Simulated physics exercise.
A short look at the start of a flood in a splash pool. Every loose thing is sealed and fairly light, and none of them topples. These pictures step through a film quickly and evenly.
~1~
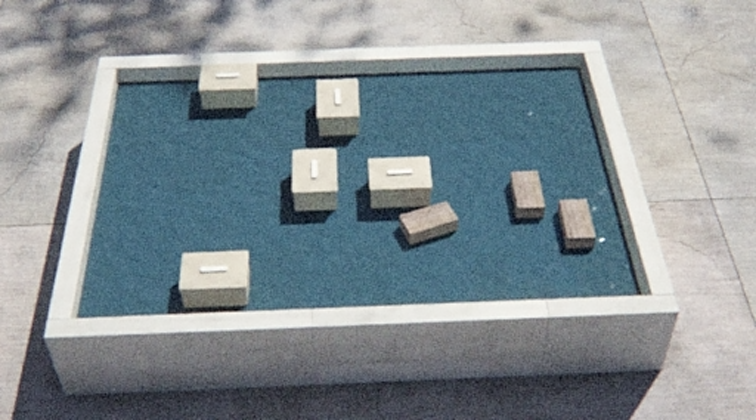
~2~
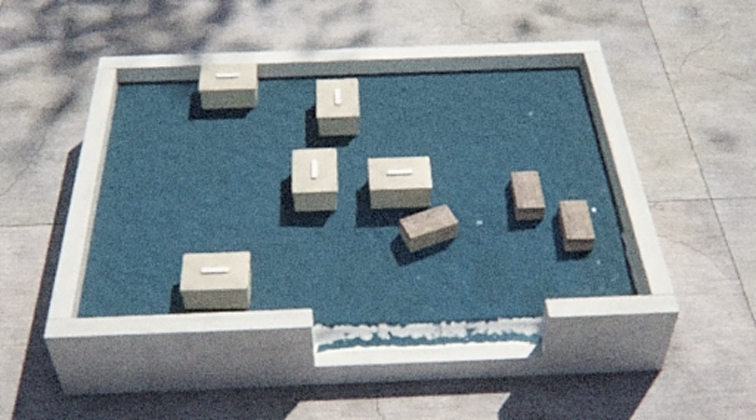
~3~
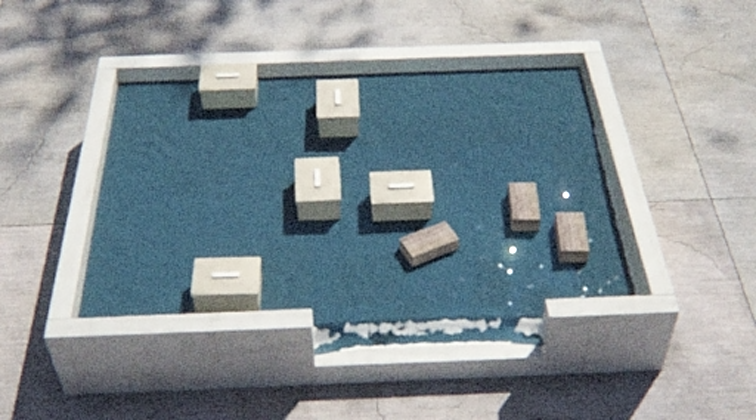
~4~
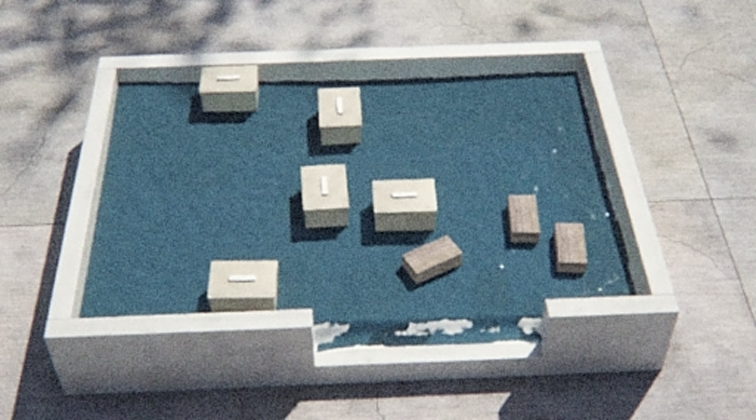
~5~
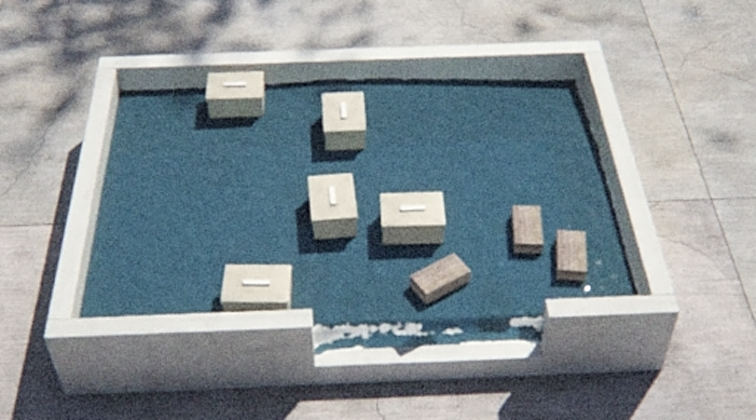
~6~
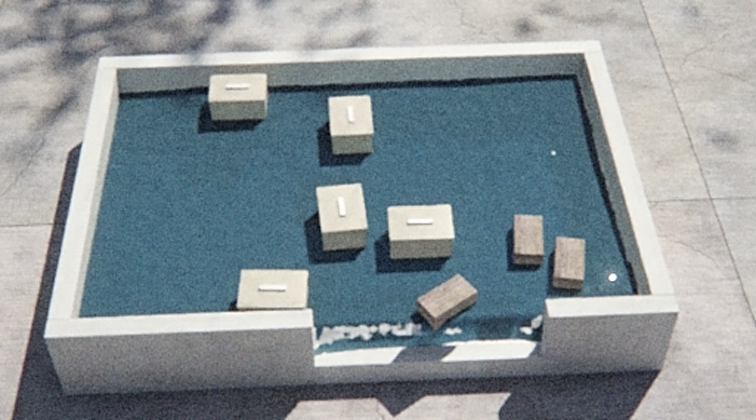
In a splash pool, the front wall opens and pale totes and brown blocks start drifting slowly toward the gap.
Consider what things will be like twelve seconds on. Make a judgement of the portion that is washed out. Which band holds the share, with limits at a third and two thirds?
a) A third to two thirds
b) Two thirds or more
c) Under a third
Answer: B.
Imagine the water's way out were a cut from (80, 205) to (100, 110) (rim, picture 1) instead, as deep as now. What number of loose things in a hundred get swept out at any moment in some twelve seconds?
Something like 40 percent.
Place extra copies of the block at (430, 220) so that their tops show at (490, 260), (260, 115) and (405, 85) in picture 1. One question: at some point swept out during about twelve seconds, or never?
Per object, in the order given: Exits at some point / never exits / never exits.
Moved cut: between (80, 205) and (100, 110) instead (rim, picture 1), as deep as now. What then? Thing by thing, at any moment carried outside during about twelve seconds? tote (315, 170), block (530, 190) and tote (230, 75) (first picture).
Escapes, remains, escapes.
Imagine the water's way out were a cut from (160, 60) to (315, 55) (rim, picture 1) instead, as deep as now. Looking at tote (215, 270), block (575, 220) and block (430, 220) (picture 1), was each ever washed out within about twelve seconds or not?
First never exits, second never exits, third never exits.
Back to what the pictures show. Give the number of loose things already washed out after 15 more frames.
Total: 6.
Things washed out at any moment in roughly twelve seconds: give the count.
The count is 6.
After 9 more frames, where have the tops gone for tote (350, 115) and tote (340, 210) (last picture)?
Estimate: (365, 136), then (396, 265).
A moment on, 1 of 8 are out; 7 afloat.
Next, 4 of 8 are out; 4 afloat.
Later, 6 of 8 are out; 2 afloat.
In the end, 6 of 8 are out; 2 afloat.
